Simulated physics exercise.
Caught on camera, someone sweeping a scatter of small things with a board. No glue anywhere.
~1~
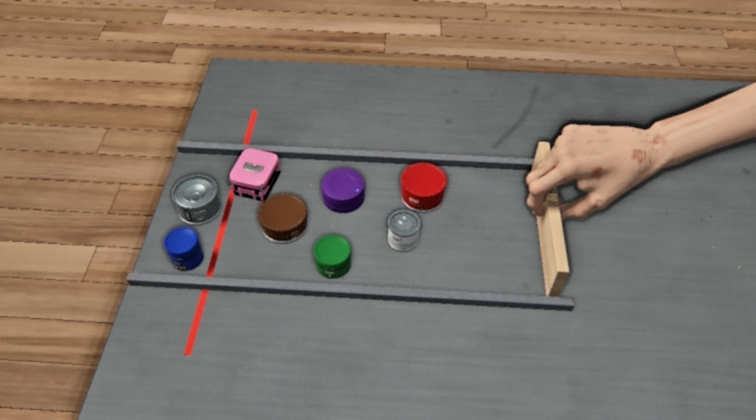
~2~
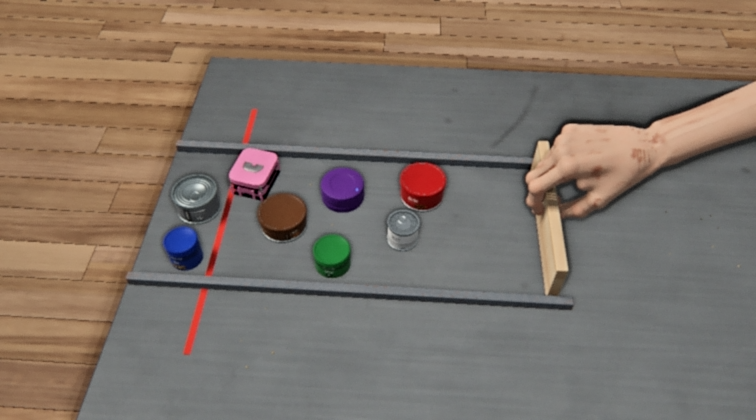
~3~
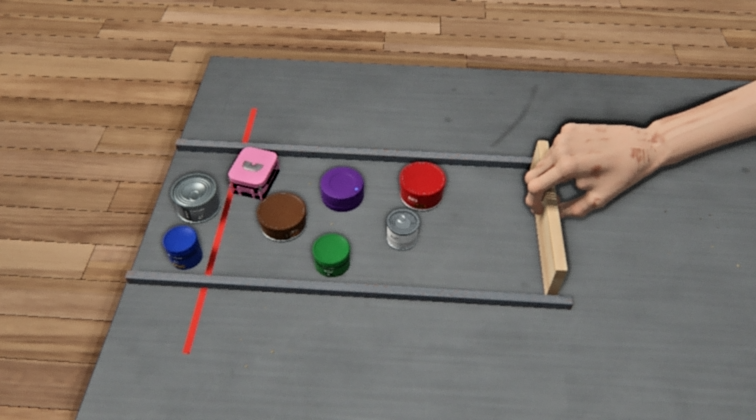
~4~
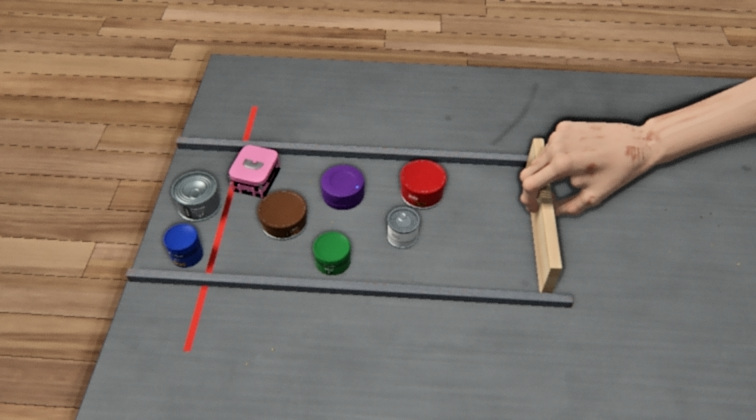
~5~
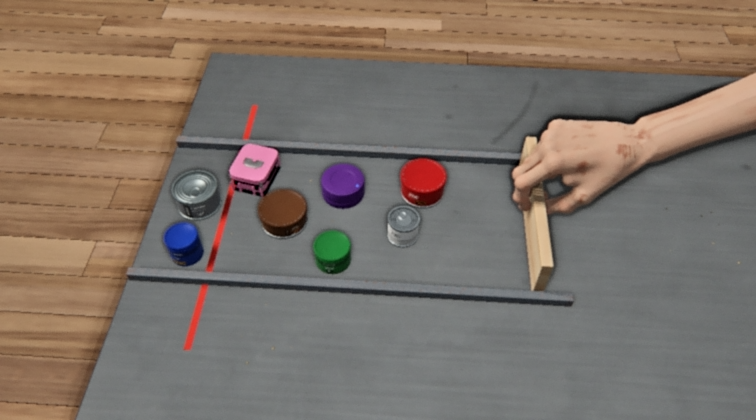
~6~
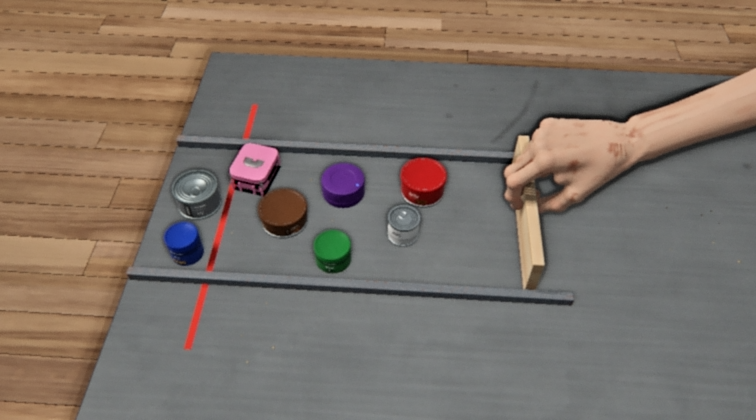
To begin with, a hand holds a wooden board upright at the right of a grey surface, between two rails, with small colourful containers scattered to its left. The hand then slides the board a short way left, while the containers and red line stay practically still.
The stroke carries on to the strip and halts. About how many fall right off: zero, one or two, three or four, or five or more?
In the end the number that fall off is one or two.
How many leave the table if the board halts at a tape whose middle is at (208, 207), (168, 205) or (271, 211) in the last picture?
It would be 3, 7 and 0.
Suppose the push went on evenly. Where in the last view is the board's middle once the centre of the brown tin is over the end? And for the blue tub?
About (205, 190), and (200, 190) for the other.
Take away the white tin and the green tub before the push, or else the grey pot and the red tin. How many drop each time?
It would be 1 and 0.
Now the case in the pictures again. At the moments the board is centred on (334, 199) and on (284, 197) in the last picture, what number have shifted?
The counts are 6 and 7.
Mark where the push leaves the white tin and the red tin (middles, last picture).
The white tin stops around (204, 220); the red tin around (212, 169).
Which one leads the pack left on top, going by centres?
That is the purple lid.
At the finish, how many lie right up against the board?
3 of them.
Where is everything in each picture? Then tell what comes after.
The first frame shows grey pot (197, 200); blue tub (185, 250); pink case (256, 175); board (548, 216); tape (226, 214).
The second frame shows blue tub (184, 249); green tub (332, 257).
The third frame shows pink case (255, 174); board (547, 215).
The fourth frame shows grey pot (197, 197); brown tin (283, 215).
The fifth frame shows blue tub (184, 245); red tin (423, 183).
The sixth frame shows grey pot (197, 195); blue tub (185, 244); pink case (256, 170); board (526, 210); tape (226, 208).
Soon after, none off yet; grey pot at rest near (197, 195); blue tub at rest near (185, 244); pink case at rest near (256, 170).
Then, none off yet; grey pot at rest near (197, 195); blue tub at rest near (185, 244); pink case moved about its own width near (229, 166).
By the end, the number that fall off is one or two; fallen, pink case and grey pot.
